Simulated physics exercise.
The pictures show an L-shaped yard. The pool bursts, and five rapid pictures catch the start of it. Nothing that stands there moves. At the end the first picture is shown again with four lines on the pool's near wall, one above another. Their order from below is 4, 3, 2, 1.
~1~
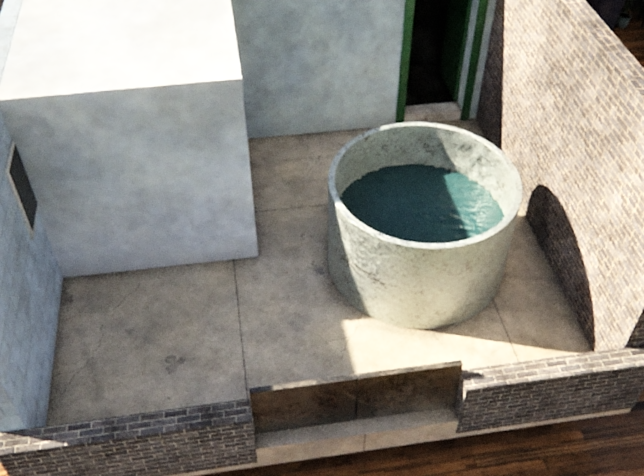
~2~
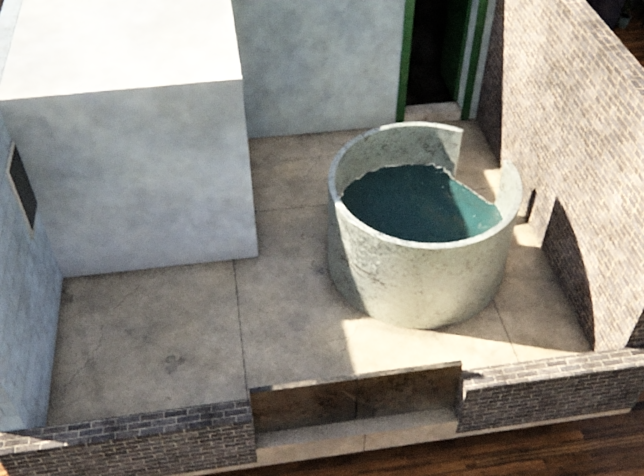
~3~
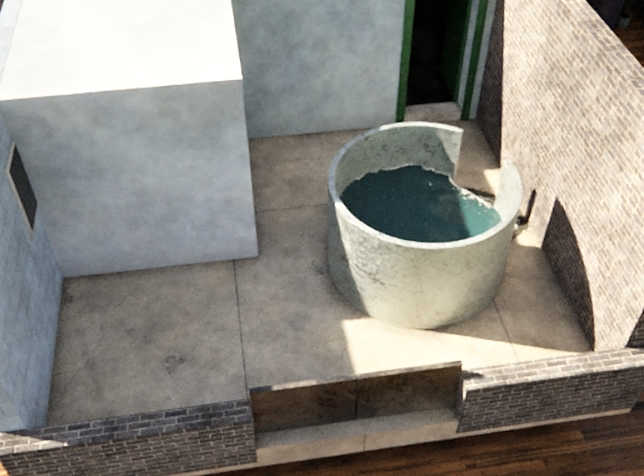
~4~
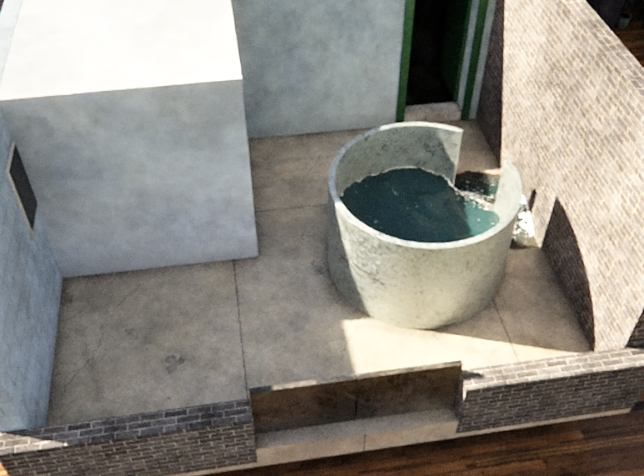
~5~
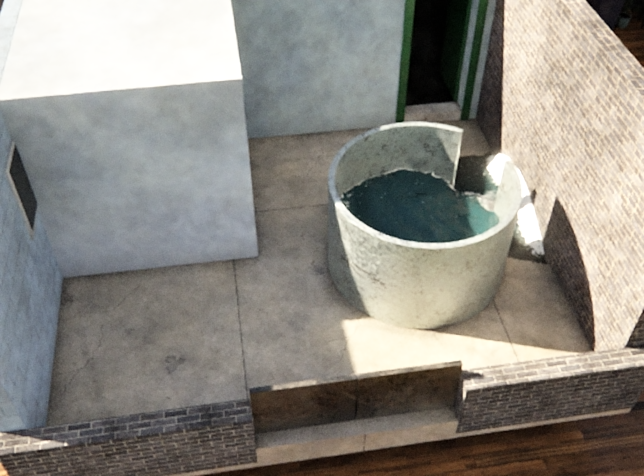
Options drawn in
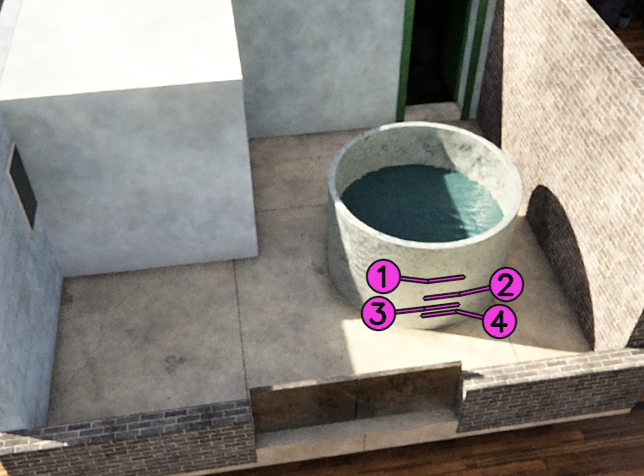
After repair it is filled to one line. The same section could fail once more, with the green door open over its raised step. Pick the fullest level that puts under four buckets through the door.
3 will do.
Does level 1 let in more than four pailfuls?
Yes, it does.
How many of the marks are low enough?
Two of them.
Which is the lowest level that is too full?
2.
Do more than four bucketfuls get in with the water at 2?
Yes.
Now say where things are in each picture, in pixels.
Water in the pool at rest, its middle at (420, 218); foot of the green doorway at (432, 122); shut gate at (356, 381).
Water covers 1 % of the ground, its front hidden from here.
Water covers 3 % of the ground and shows as far out as (525, 223).
Water covers 6 % of the ground and shows as far out as (523, 201).
Water covers 8 % of the ground and shows as far out as (537, 256).
On the marked copy, 1 at (445, 279); 2 at (442, 296); 3 at (440, 306); 4 at (439, 313); from the bottom up 4, 3, 2, 1.
With 1, dozens of bucketfuls pour in.
With 2, about 10 bucketfuls get in.
With 3, a bucket or two gets in.
With 4, nothing gets over.
